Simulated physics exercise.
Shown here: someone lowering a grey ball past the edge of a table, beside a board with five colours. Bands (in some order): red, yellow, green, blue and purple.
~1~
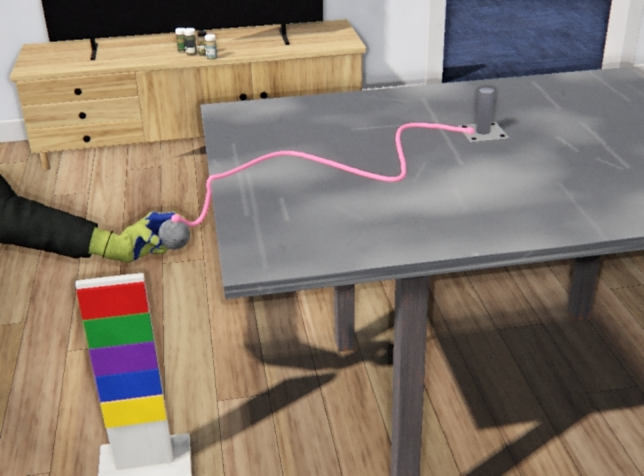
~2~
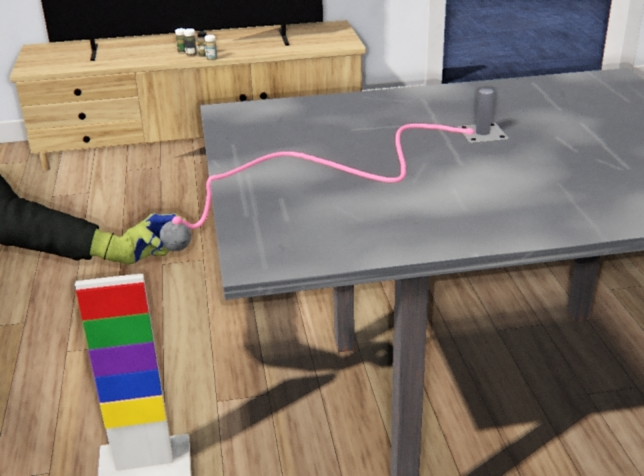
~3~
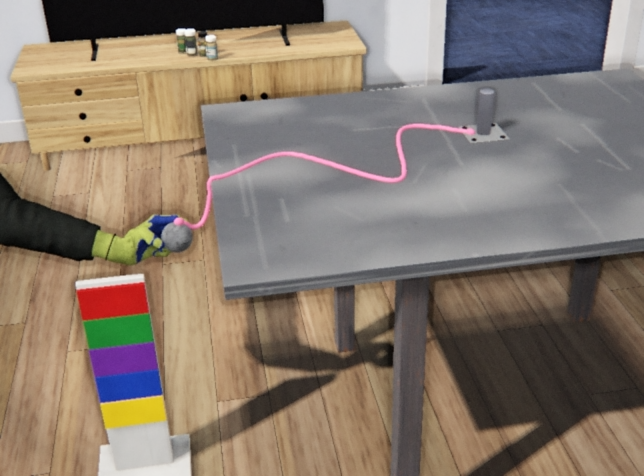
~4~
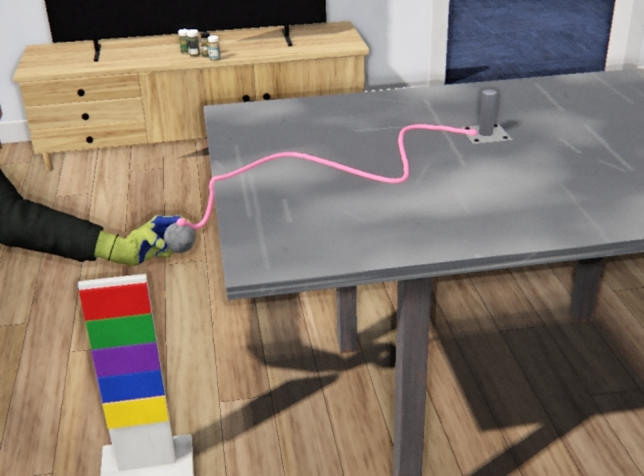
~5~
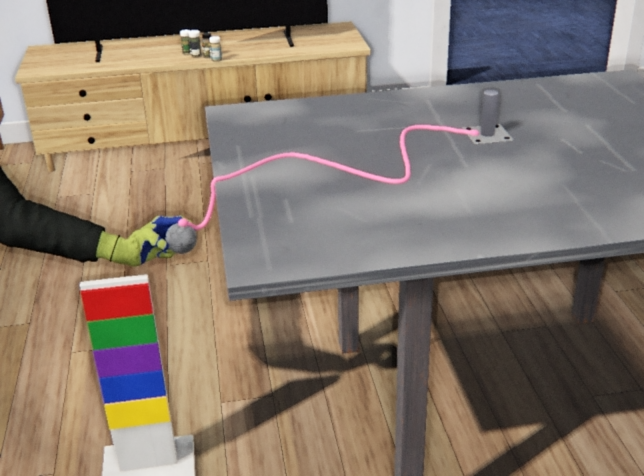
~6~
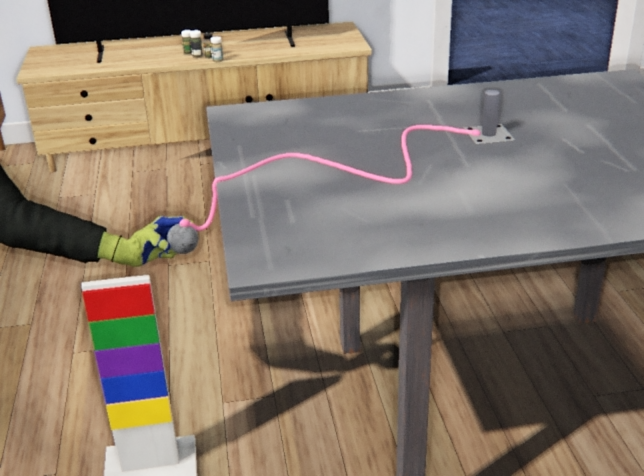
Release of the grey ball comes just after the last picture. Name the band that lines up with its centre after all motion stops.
Blue.
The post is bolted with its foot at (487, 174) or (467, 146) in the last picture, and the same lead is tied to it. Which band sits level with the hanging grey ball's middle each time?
In turn, yellow and then yellow.
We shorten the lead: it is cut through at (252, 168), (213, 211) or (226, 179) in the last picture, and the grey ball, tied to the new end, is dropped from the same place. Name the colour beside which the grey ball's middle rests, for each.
Here's the sequence: Red; next: Purple; last: Green.
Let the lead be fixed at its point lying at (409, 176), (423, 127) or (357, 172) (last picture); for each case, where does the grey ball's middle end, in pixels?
It would sit near (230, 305) the first time, (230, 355) the second and (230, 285) the third.
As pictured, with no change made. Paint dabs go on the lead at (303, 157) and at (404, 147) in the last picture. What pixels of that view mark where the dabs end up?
They go to (219, 217) and to (371, 155).
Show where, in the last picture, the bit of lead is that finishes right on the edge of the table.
It's the one at (327, 163).
Soon after, ball near (208, 378); level with blue.
After that, ball near (264, 362); level with blue.
And then, ball near (220, 373); level with blue.
In the end, ball near (238, 369); level with blue. At blue.
